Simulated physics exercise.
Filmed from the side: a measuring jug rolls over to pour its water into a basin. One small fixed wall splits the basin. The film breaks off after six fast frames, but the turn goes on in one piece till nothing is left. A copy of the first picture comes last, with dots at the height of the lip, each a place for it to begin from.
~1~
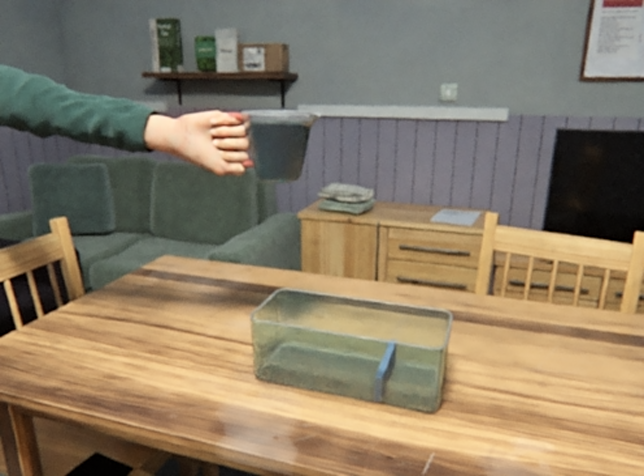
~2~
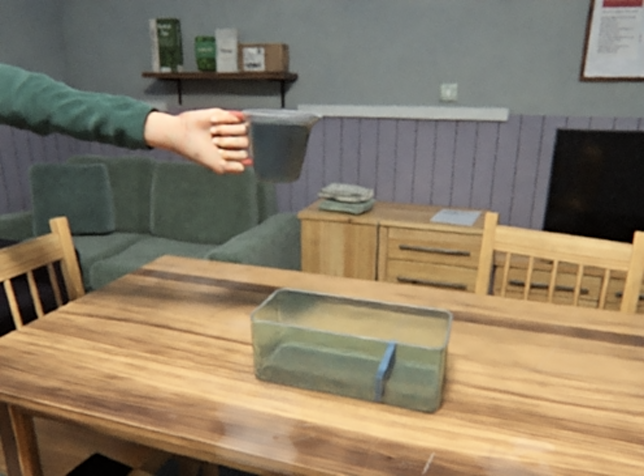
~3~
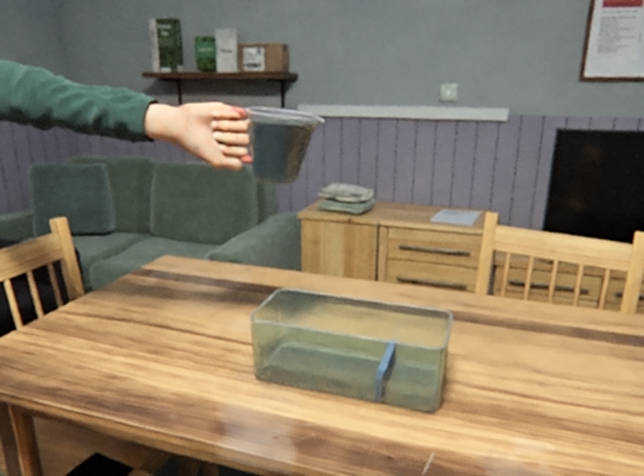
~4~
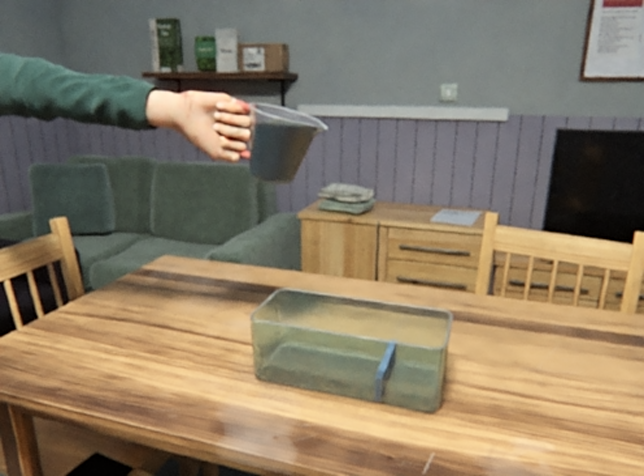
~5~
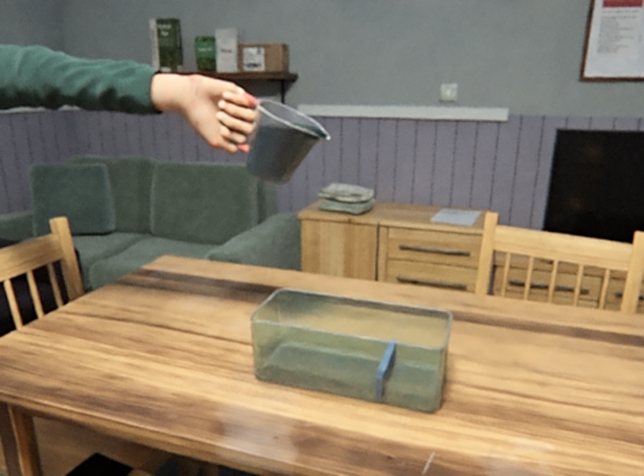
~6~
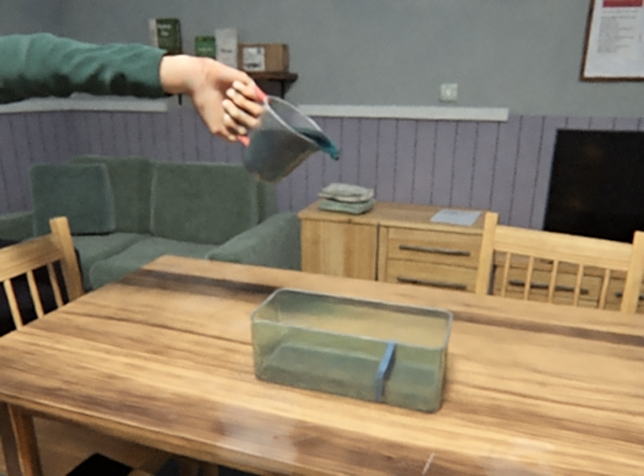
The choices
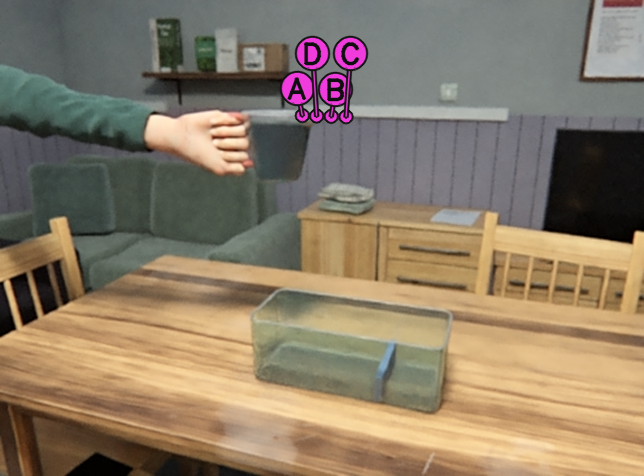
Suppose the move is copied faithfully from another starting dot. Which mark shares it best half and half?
C works best here.
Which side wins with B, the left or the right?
The left side.
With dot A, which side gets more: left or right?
The left one.
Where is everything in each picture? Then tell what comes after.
In the first frame, upright, lip at (320, 116); basin from (255, 375) to (439, 411); top of the wall at (387, 357); nothing has left yet.
In the second frame, upright, lip at (320, 117); nothing has left yet.
In the third frame, tipped about 7°, lip at (323, 121); nothing has left yet.
In the fourth frame, tipped about 15°, lip at (326, 129); nothing has left yet.
In the fifth frame, tipped about 25°, lip at (328, 138); water is over the lip, down to (328, 138).
In the sixth frame, tipped about 37°, lip at (329, 150); water is over the lip, down to (335, 158).
On the marked copy, A at (302, 115); B at (331, 116); C at (346, 116); D at (316, 116).
If A is chosen, about 84 % ends left of the wall and 10 % right of it; 6 % is lost outside.
If B is chosen, about 71 % ends left of the wall and 19 % right of it; 10 % is lost outside.
If C is chosen, about 52 % ends left of the wall and 43 % right of it; 5 % is lost outside.
If D is chosen, about 85 % ends left of the wall and 6 % right of it; 8 % is lost outside.
